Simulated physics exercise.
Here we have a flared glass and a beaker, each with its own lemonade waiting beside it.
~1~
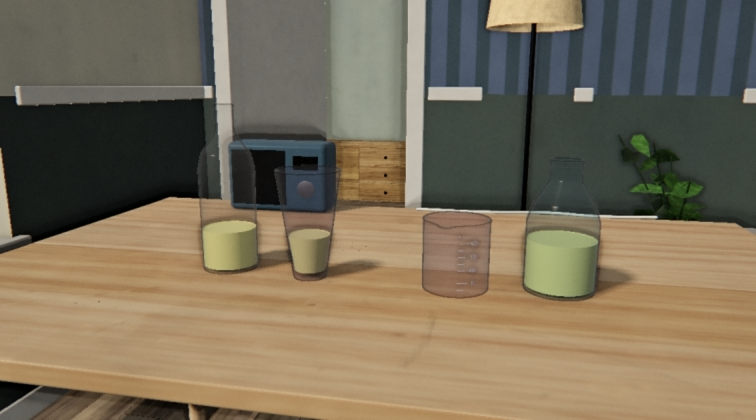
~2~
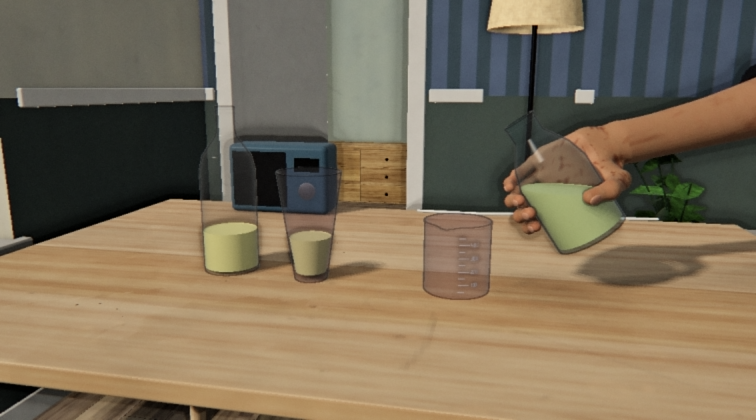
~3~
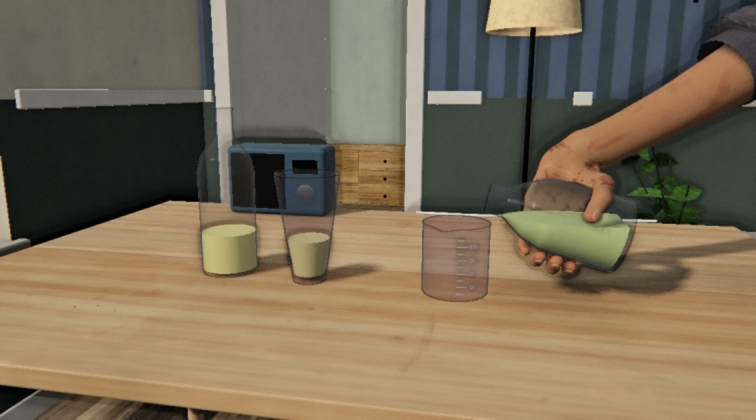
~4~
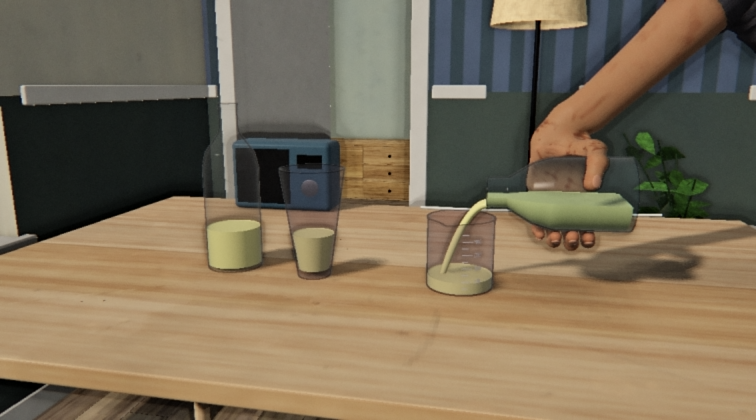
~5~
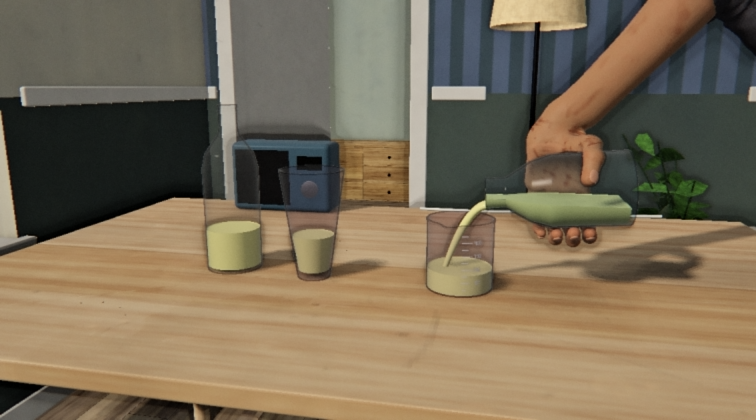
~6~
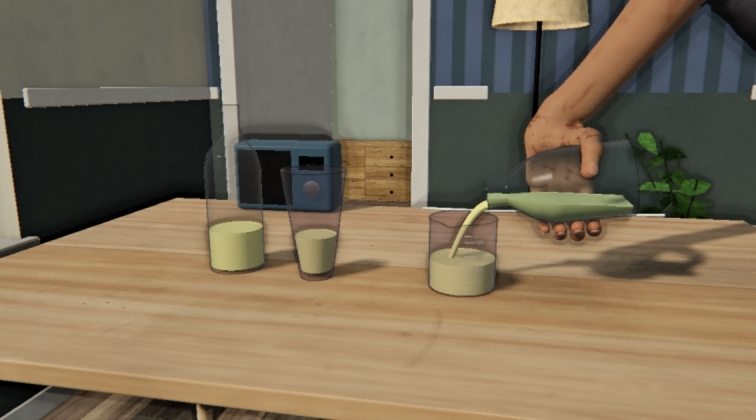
On a wooden table holding a bottle and a flared glass of yellowish liquid, a hand lifts the greenish bottle at right, tilts it leftward over an empty beaker, and pours, the liquid rising in the beaker.
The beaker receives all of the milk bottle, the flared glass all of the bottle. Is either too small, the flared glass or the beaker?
Left, the flared glass holds everything; right, the beaker holds everything.
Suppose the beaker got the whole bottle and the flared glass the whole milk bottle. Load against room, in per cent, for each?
Roughly 50 per cent, then 100 per cent.
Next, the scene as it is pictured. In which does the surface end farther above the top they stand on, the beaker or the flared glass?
In the one on the left.
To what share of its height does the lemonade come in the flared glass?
I make it 80 per cent.
Next, the beaker is about half full.
After that, the beaker is about two thirds full.
Finally, the flared glass is about three quarters full; the beaker is about two thirds full.
